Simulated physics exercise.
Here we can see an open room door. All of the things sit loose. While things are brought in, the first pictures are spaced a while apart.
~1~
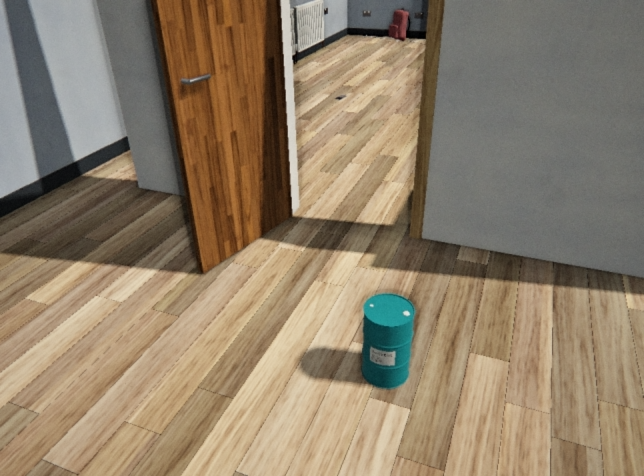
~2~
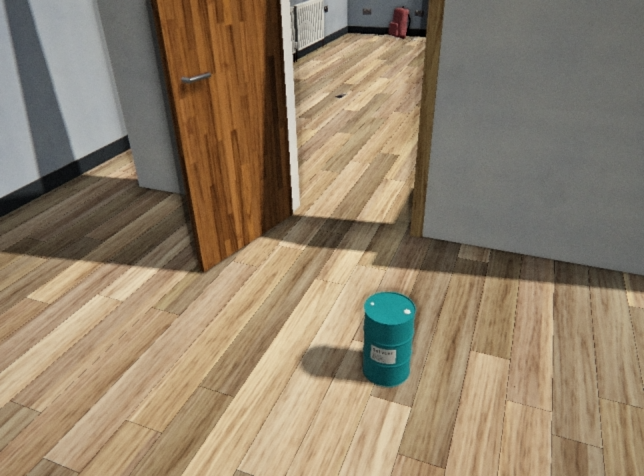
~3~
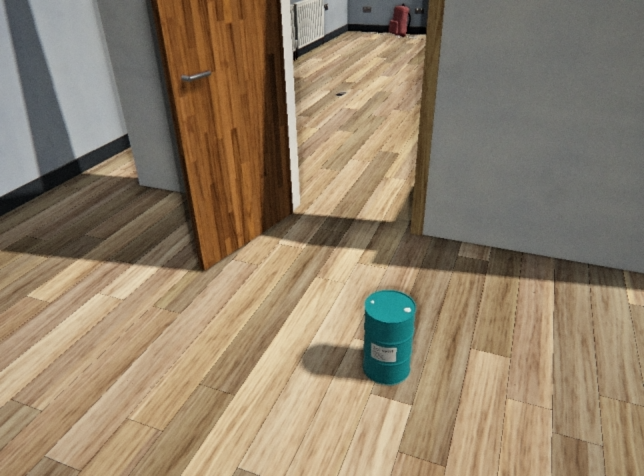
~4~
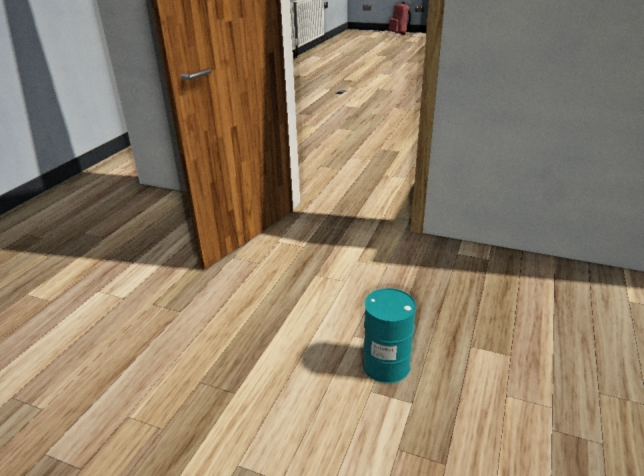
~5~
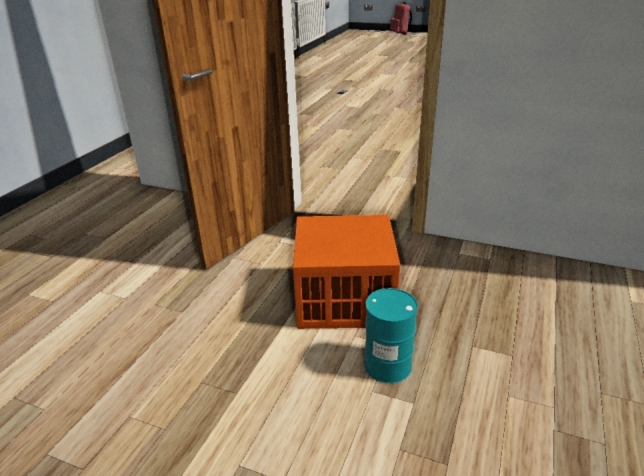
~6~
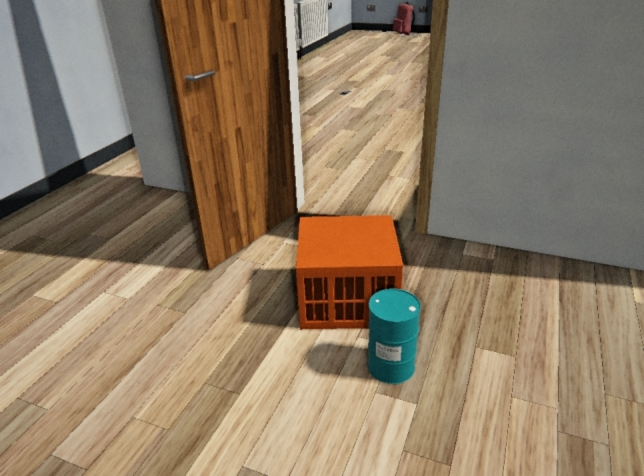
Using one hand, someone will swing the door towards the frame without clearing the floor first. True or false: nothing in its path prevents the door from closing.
False.
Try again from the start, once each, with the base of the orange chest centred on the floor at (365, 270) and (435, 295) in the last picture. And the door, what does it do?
First try: It gets caught partway; second try: It swings home.
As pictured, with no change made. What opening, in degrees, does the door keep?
About 60°.
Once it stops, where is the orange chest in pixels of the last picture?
End position, last frame: About (362, 272).
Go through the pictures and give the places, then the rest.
The first picture shows door wide open and still; turquoise canister (387, 341).
The second picture shows door wide open and still; turquoise canister (388, 340).
The third picture shows door wide open and still; turquoise canister (388, 338).
The fourth picture shows door wide open and still; turquoise canister (388, 336).
The fifth picture shows door wide open and still; turquoise canister (390, 336).
The sixth picture shows door wide open and still; orange chest (348, 270); turquoise canister (393, 337).
Then, 0.50 s on from there, door at 92°.
Then, 0.70 s on from there, door at 80°.
Then, 0.90 s on from there, door at 65°.
Then, 1.10 s on from there, door at 60°; orange chest shifted a little near (358, 271).
In the end, door at 58°; both unmoved. At the end, from the last picture's camera, orange chest near (362, 272).
